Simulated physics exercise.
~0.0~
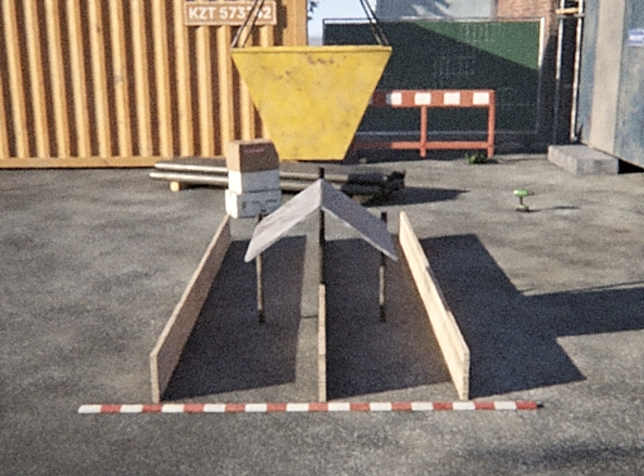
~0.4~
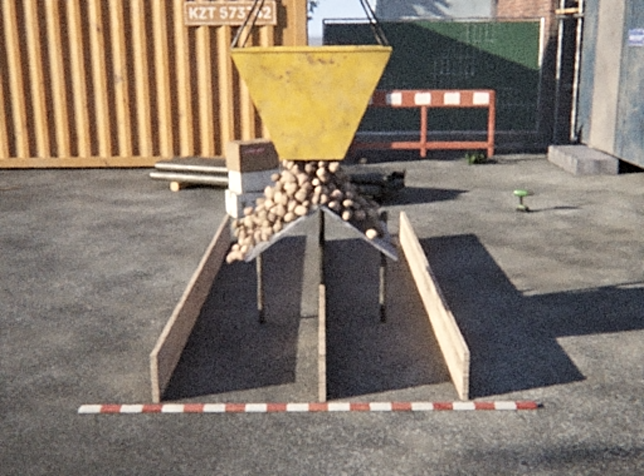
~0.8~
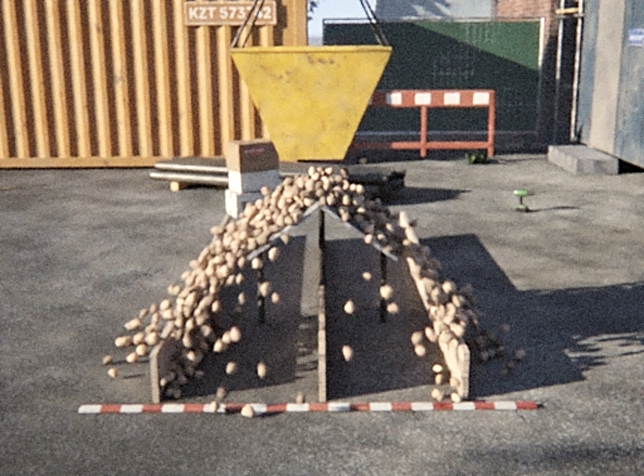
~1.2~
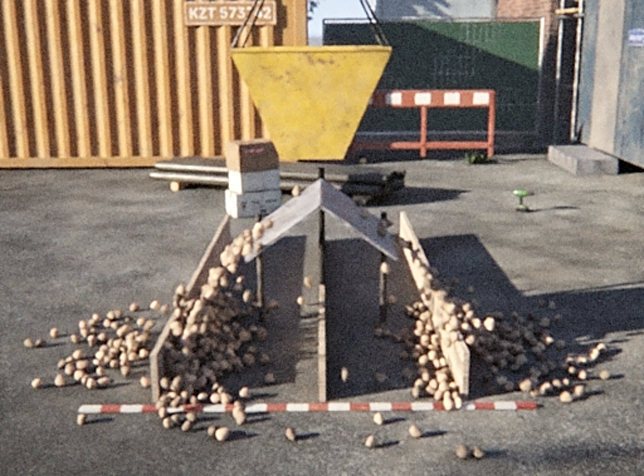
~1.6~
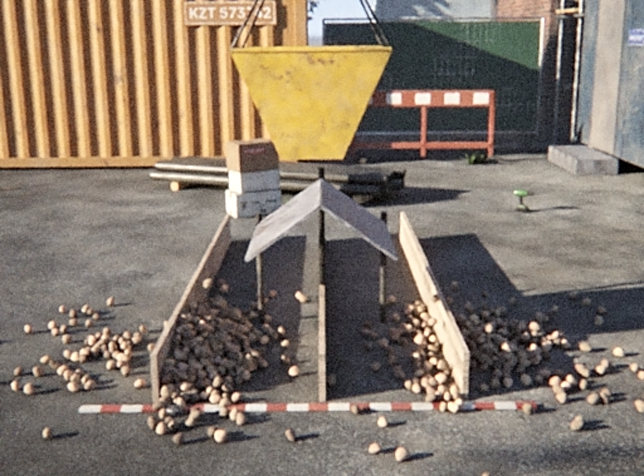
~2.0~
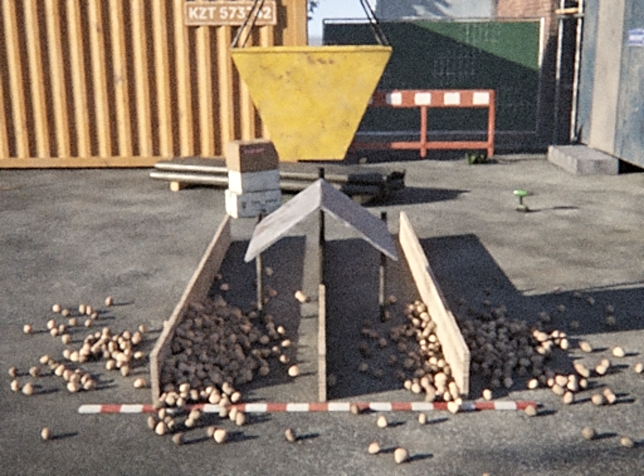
On a paved yard in front of an orange container, a yellow hopper hangs above a peaked steel sheet, with three upright boards forming two bays below. Rounded tan stones pour from the hopper and heap over the peak. They slide down both slopes, spilling into the bays and over the outer boards. The steel clears as the last stones drop, and some scatter past the red and white staff in front. The stones settle with the largest pile in the left bay, a smaller one in the right, and others strewn outside both, more on the right.
